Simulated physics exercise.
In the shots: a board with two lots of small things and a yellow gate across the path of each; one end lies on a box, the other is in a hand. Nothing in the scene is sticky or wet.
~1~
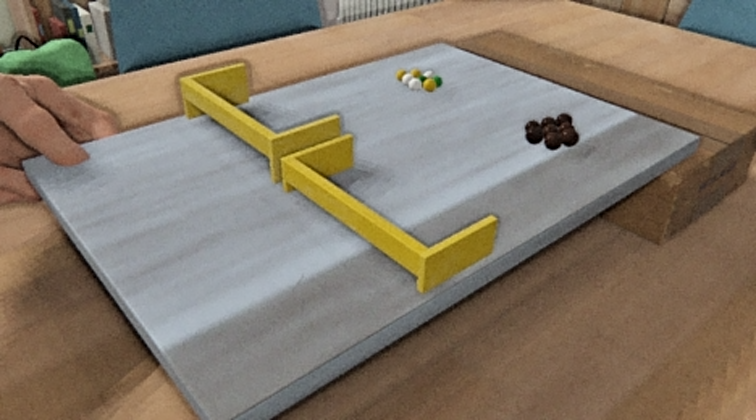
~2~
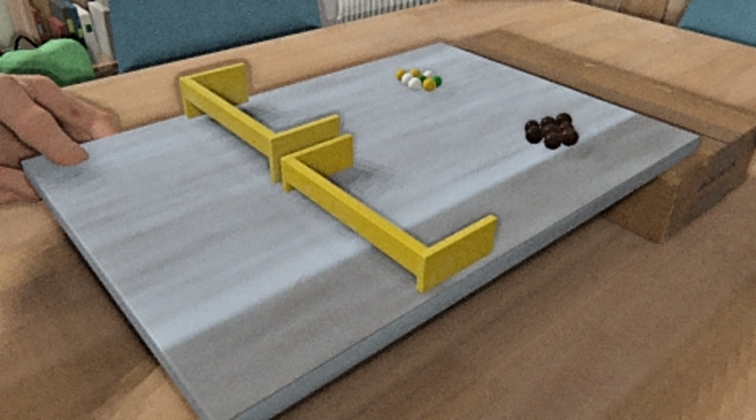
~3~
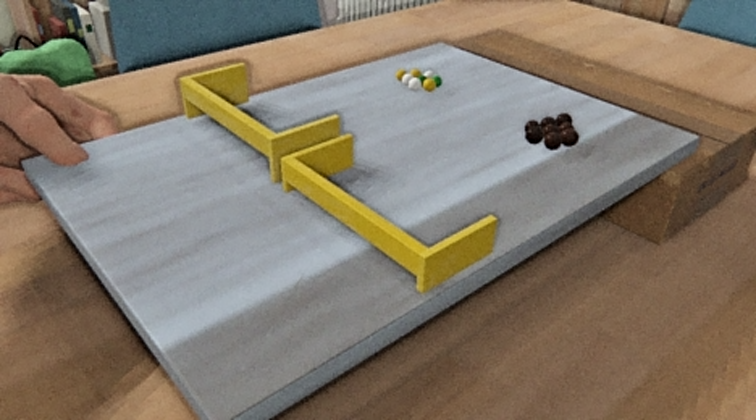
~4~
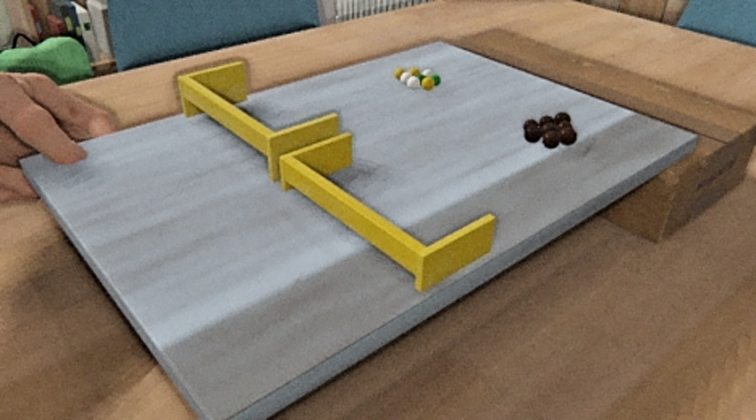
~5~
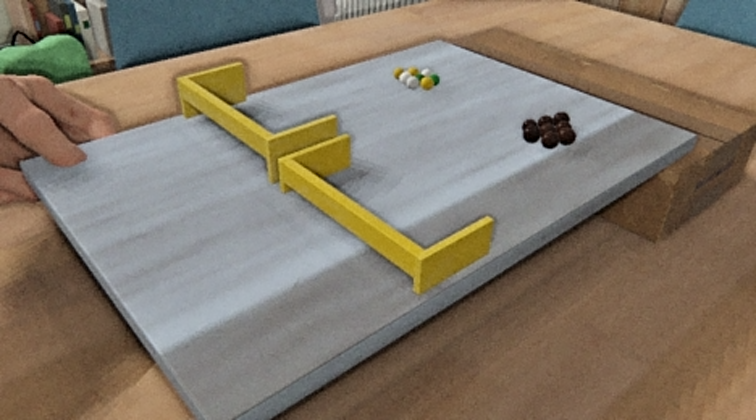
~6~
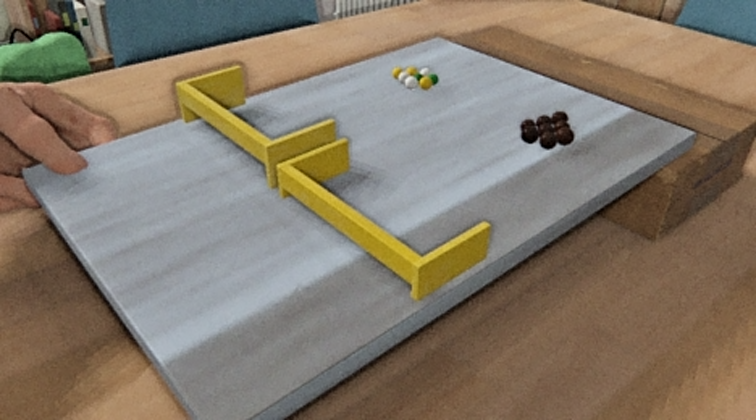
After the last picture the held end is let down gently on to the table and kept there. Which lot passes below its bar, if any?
My prediction: The near lot is penned in; the far lot travels onward.
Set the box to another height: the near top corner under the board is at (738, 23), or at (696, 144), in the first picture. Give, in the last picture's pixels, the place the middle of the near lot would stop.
First near (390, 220), then near (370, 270).
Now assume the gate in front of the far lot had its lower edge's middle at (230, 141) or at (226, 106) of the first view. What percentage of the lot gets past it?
Near 0 % and 100 %.
Then, 0.40 s on from there, board sloping at 8°; near lot on its way down; far lot on its way down.
Then, 0.76 s on from there, board resting at 10°; near lot has reached its gate; far lot near a quarter past its gate.
Then, 1.06 s on from there, board resting at 10°; near lot has reached its gate; far lot the whole lot past its gate.
In the end, board resting at 10°; near lot gathered behind its gate; far lot the whole lot past its gate.
